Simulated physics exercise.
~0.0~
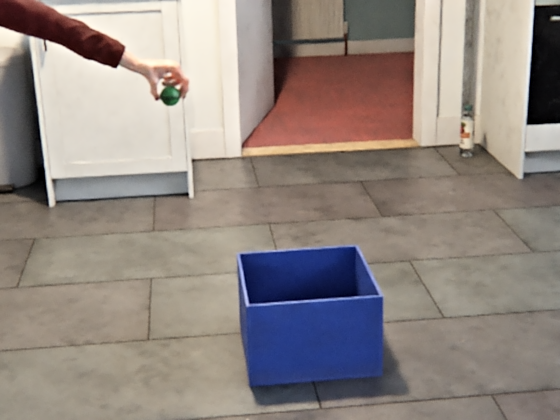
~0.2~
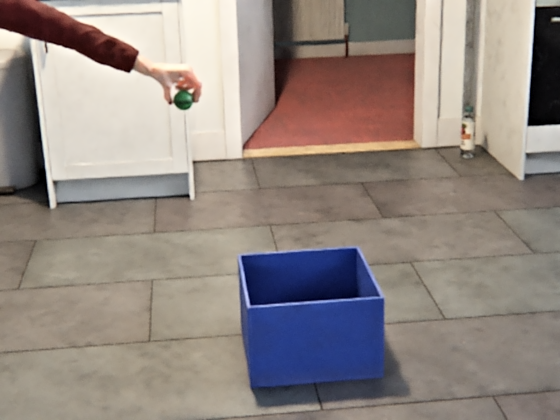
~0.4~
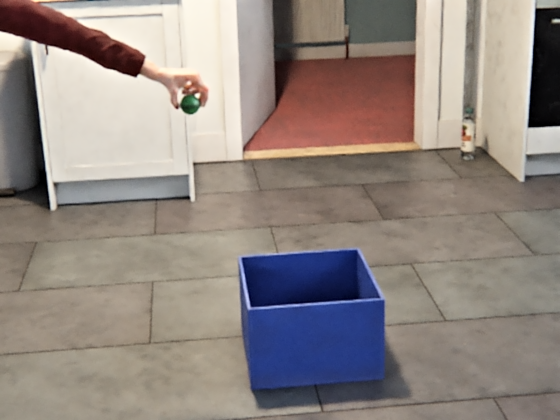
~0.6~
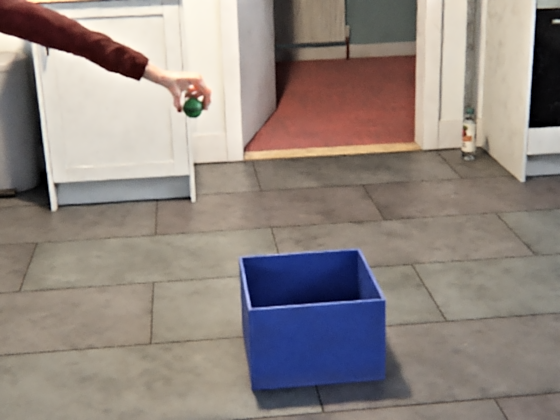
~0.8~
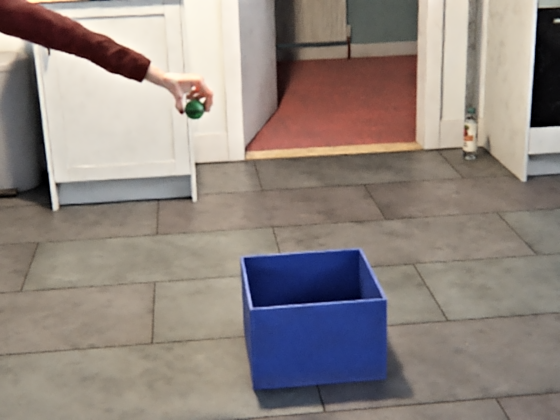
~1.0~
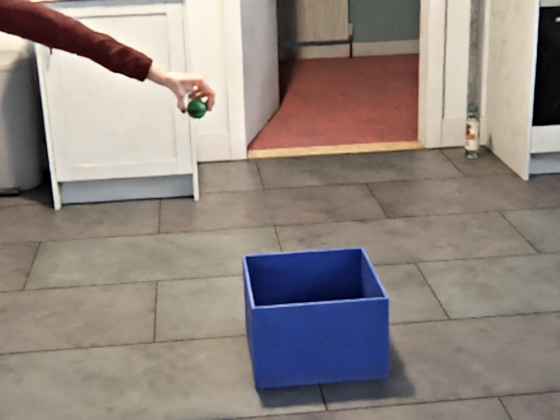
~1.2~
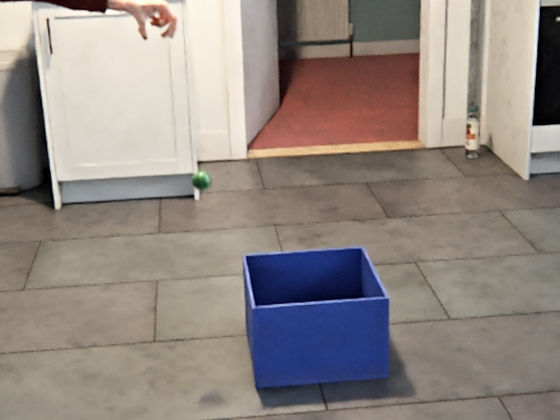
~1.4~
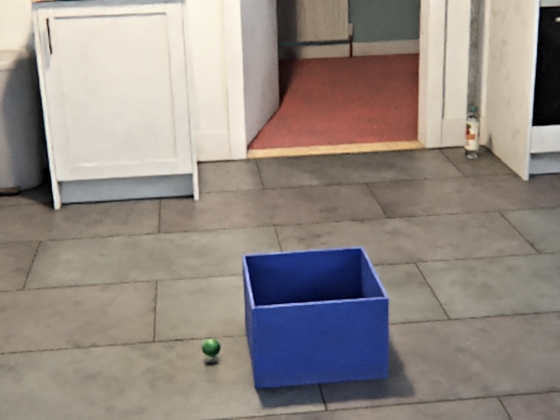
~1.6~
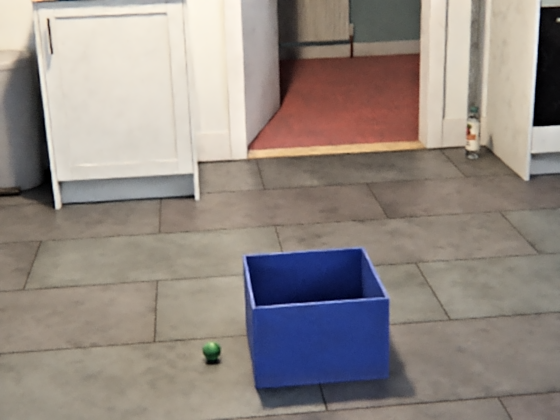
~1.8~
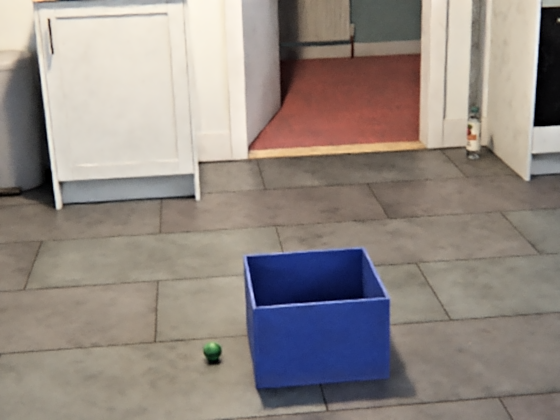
The clip shows a hand holding a small green ball above a tiled floor, moving slightly right and pausing near an open blue box. The hand lets go and draws back, and the ball drops, missing the box and ending at rest on the floor to its left.
